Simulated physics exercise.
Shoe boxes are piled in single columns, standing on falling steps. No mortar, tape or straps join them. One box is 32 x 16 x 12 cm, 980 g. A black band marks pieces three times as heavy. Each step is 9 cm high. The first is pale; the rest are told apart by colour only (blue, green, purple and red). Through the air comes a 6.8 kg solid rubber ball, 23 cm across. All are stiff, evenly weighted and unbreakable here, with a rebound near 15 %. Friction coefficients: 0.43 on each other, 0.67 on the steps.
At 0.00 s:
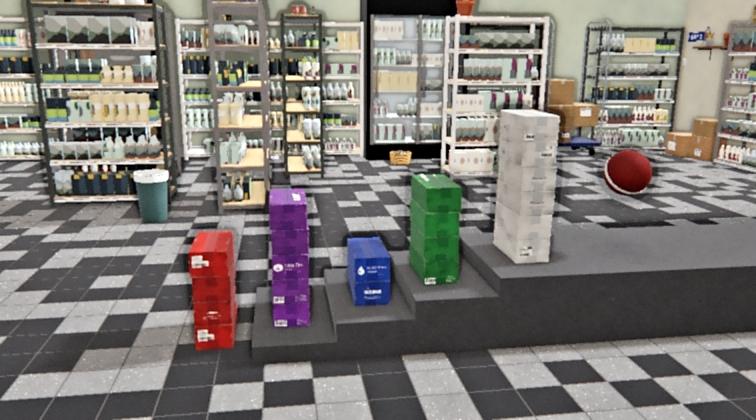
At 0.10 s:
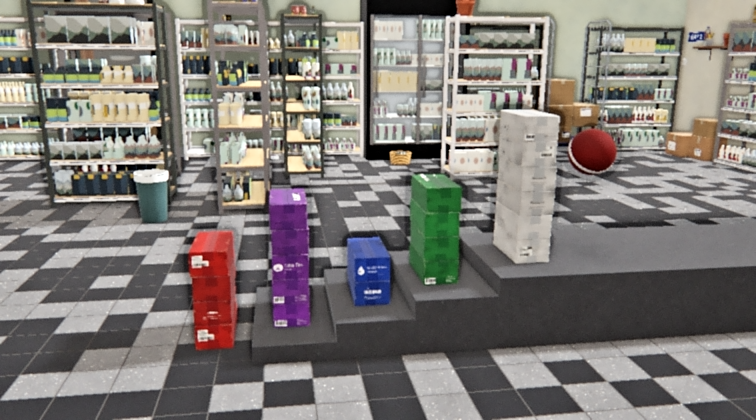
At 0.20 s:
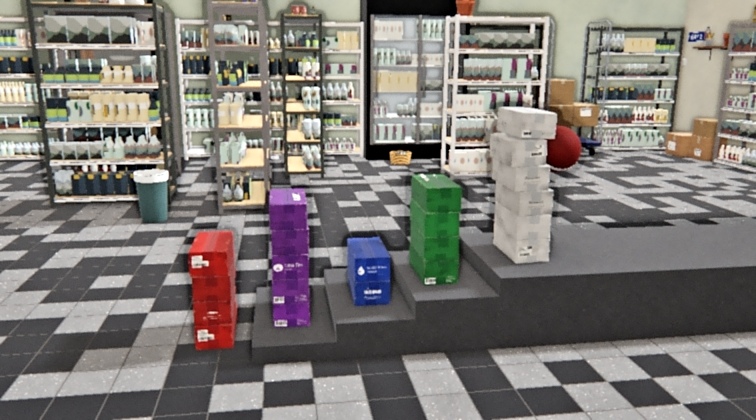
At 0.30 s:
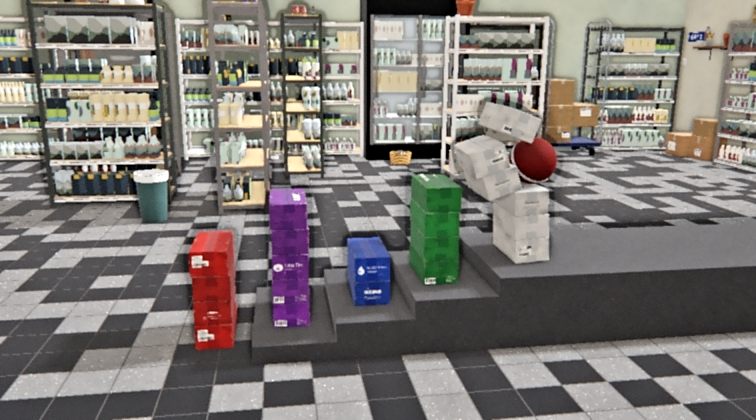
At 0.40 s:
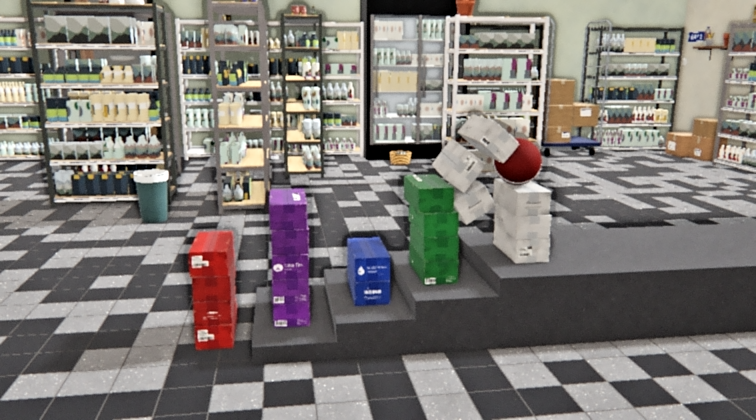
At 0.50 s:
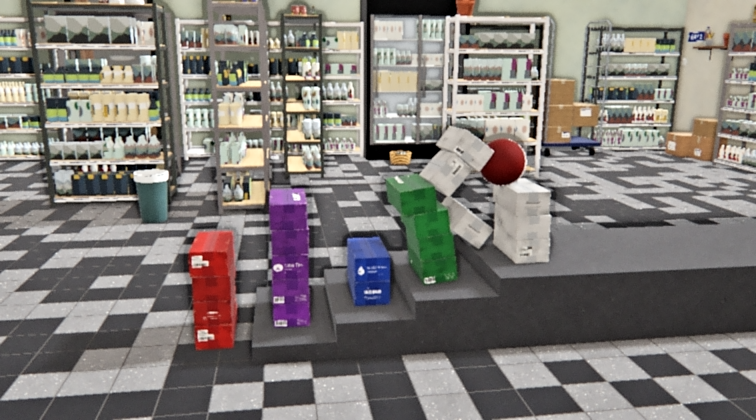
In a shop with stocked shelves, a red ball flies in from the right and hits the tall pale stack of boxes on the top step, knocking its upper boxes leftward into the green stack, which leans left.
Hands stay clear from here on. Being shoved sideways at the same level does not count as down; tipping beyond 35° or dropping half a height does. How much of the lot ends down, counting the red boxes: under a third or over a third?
Ending down: Less than a third.
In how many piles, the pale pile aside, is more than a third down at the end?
The count is 1.
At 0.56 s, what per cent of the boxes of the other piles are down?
By then 0 per cent.
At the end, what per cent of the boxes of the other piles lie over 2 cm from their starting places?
It is 25 per cent.
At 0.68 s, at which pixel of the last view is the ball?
Around (477, 191).
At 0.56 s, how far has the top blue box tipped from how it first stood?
Some 0°.
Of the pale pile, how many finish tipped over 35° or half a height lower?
3 of them.
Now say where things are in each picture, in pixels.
In the first frame (places mark the middle of the side facing us), ball (627, 173) 34 cm from contact, 2.6 m/s; top red box (208, 264); top blue box (373, 270); the rest undisturbed.
The second frame shows ball (592, 152) 14 cm from contact, 2.1 m/s; top red box (208, 264).
The third frame shows ball (557, 149) after contact, 1.2 m/s; top red box (208, 264).
The fourth frame shows ball (533, 161) after contact, 0.9 m/s; top red box (208, 264); the rest undisturbed.
The fifth frame shows ball (517, 162) after contact, 0.8 m/s; top red box (208, 264); top green box (437, 201) shifted 38 mm; one has shifted.
The sixth frame shows ball (502, 162) after contact, 0.7 m/s; top red box (208, 264); top green box (419, 202) leaning 7°; 4 disturbed, none down.
After 0.56 s, 3 of the pale pile down; none of the 4 red boxes down (0 of 15 in all colours); top red box unmoved; top green box leaning 13°.
After 0.68 s, 3 of the pale pile down; none of the 4 red boxes down (1 of 15 in all colours); top red box unmoved; top green box leaning 29°, 6 cm lower.
After 0.84 s, 3 of the pale pile down; none of the 4 red boxes down (3 of 15 in all colours); top red box unmoved; top green box leaning 72°, 25 cm lower.
After 1.20 s, 3 of the pale pile down; none of the 4 red boxes down (3 of 15 in all colours); top red box unmoved; top green box leaning 63°, 41 cm lower.
At rest (2.8 s), 3 of the pale pile down; none of the 4 red boxes down (3 of 15 in all colours); top red box unmoved; top green box leaning 60°, 41 cm lower. That is 0 per cent. As the last picture would show them, middles, top red box near (212, 253), top green box near (325, 281).
